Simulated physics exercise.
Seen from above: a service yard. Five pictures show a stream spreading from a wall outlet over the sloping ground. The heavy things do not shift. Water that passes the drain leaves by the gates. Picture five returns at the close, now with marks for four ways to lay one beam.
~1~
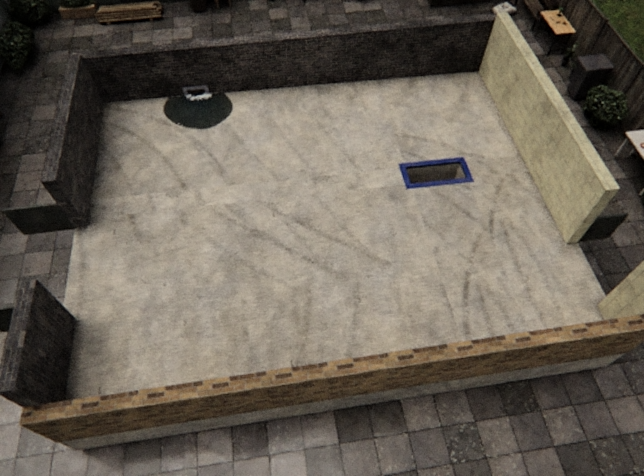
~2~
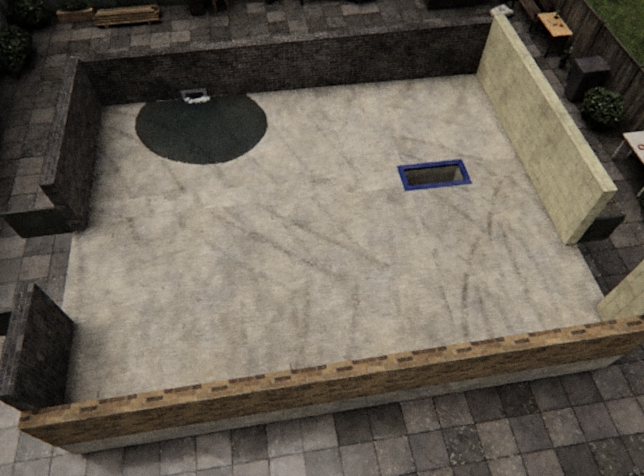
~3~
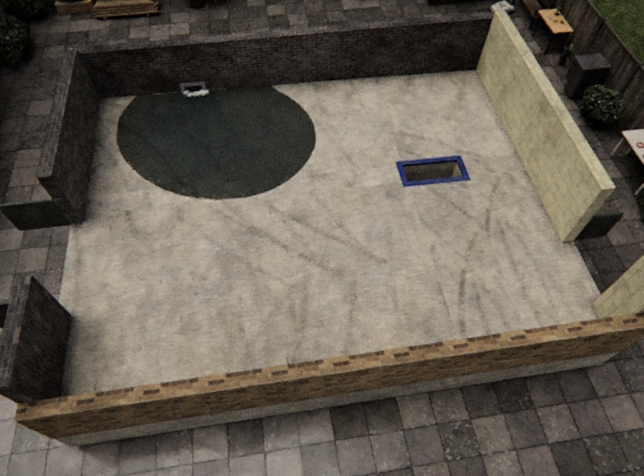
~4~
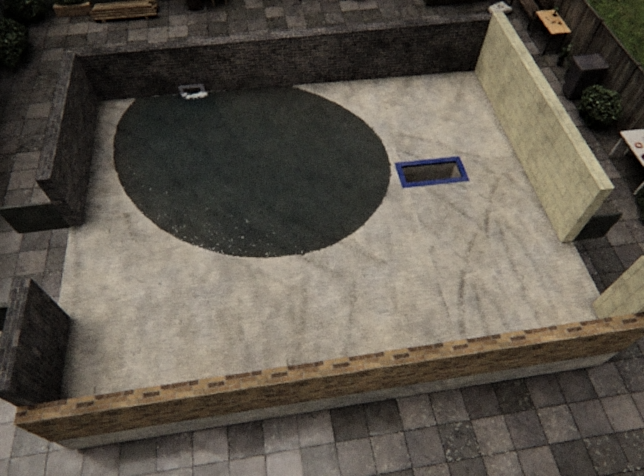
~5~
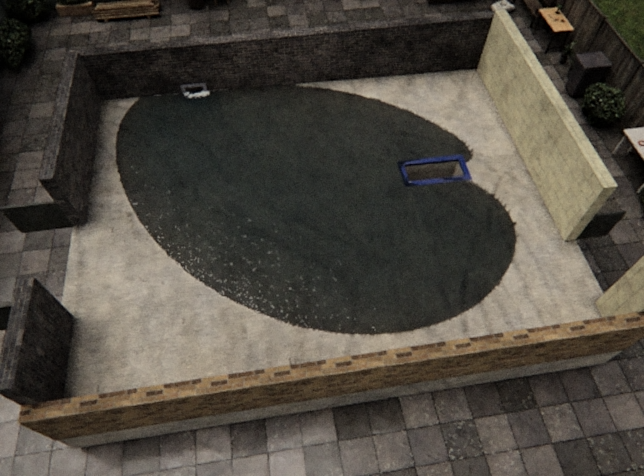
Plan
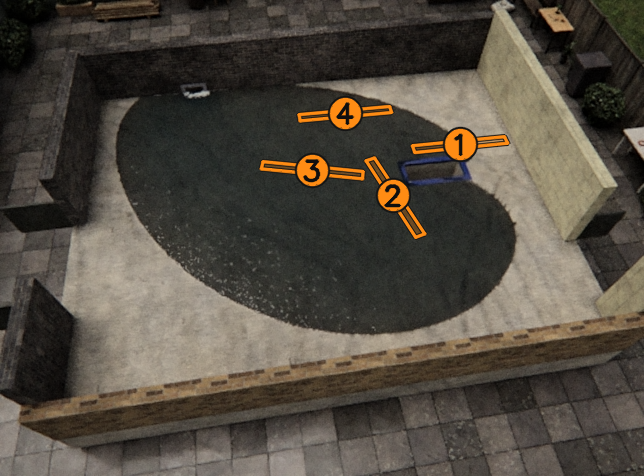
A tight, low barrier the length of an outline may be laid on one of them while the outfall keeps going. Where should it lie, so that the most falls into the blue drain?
Place 3 does it best.
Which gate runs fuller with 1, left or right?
The right gate.
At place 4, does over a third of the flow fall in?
No.
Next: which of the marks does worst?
Place 2.
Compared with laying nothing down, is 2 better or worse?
It is worse.
In orange, 1 from (413, 149) to (506, 139); 2 from (370, 159) to (420, 235); 3 from (262, 165) to (362, 175); 4 from (299, 117) to (390, 109).
If 1 is chosen, about 16 % of the stream goes into the blue drain, about 81 % out by the gates.
If 2 is chosen, about 9 % of the stream goes into the blue drain, about 90 % out by the gates.
If 3 is chosen, about 20 % of the stream goes into the blue drain, about 79 % out by the gates.
If 4 is chosen, about 15 % of the stream goes into the blue drain, about 85 % out by the gates.
